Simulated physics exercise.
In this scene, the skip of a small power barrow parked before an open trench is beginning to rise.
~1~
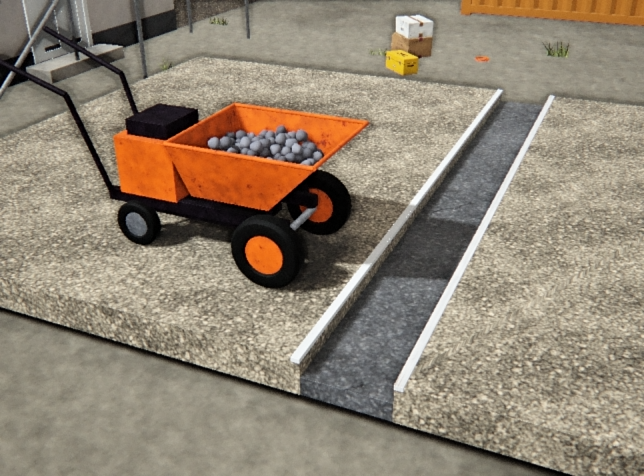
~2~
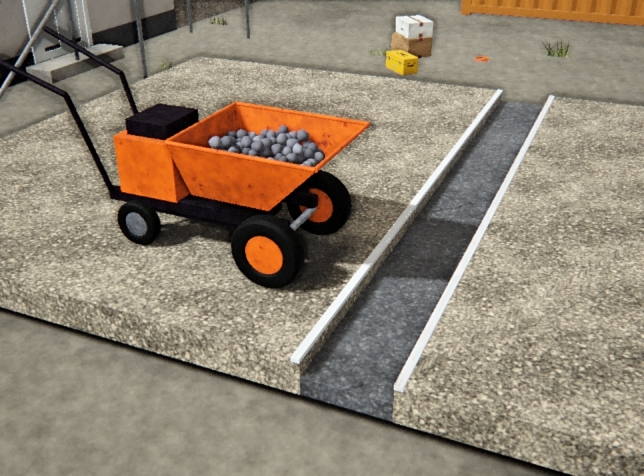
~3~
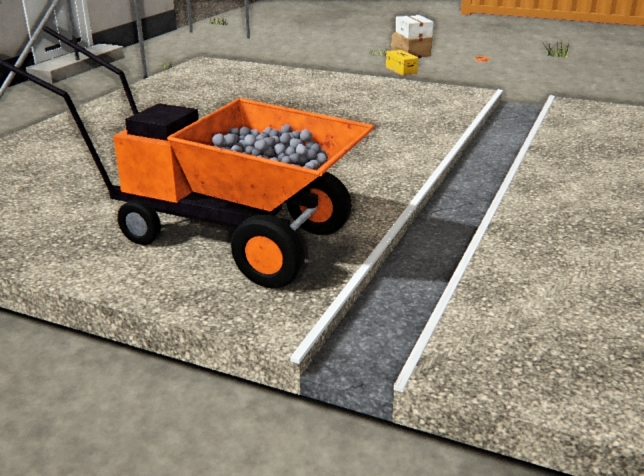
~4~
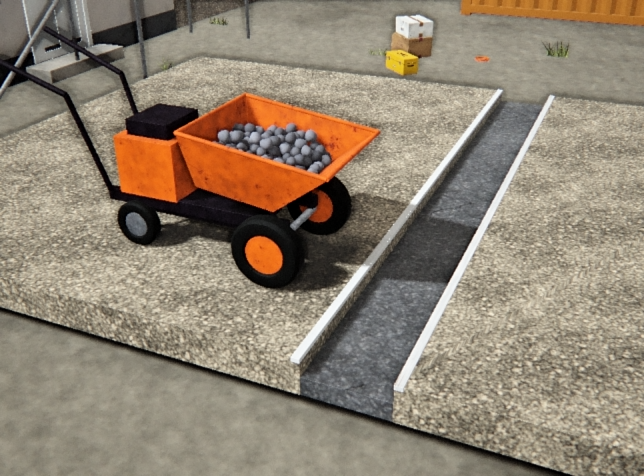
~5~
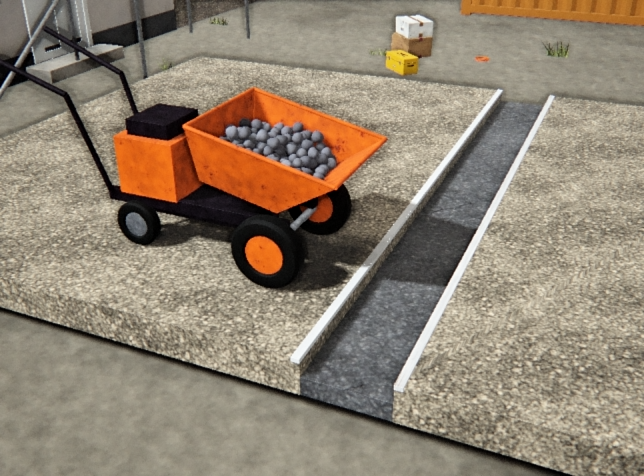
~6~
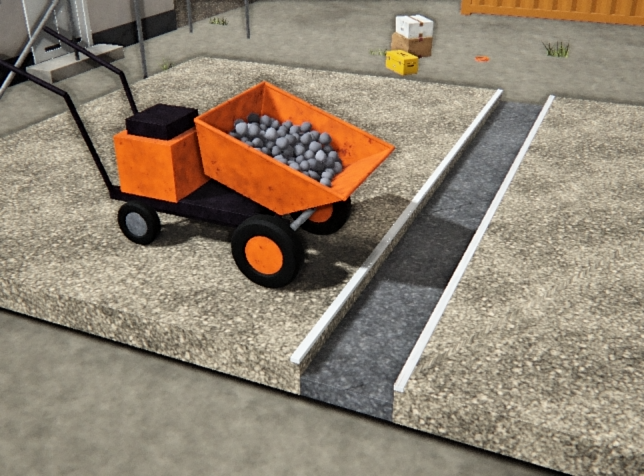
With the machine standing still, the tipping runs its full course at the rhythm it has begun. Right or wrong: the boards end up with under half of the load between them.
Wrong, they have over half.
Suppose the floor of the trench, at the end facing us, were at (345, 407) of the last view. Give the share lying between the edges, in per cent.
It comes out near 100 percent.
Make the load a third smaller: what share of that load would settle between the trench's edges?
About 80 %.
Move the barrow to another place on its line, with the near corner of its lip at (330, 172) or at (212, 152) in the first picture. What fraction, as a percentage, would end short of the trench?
About 0 percent at the first place and about 50 percent at the second.
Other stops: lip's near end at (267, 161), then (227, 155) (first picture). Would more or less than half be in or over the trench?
Result A - a majority; result B - a minority.
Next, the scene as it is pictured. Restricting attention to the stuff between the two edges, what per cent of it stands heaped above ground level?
I'd put it near 25 in a hundred.
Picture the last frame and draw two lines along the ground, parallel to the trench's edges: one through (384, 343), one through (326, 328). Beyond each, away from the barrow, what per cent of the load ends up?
About 40 and 70 %.
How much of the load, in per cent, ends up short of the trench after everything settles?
Near 0 in every hundred.
Shortly afterwards, skip tipped steeply; the whole lot in the skip.
Next, skip tipped right over; near two thirds in the skip; near a third in or heaped over the trench; only a few beyond it; only a few falling.
Some moments later, skip tipped right over; near a quarter in the skip; near two thirds in or heaped over the trench; a little beyond it.
In the end, skip tipped right over; near a quarter in the skip; near two thirds in or heaped over the trench; a little beyond it.
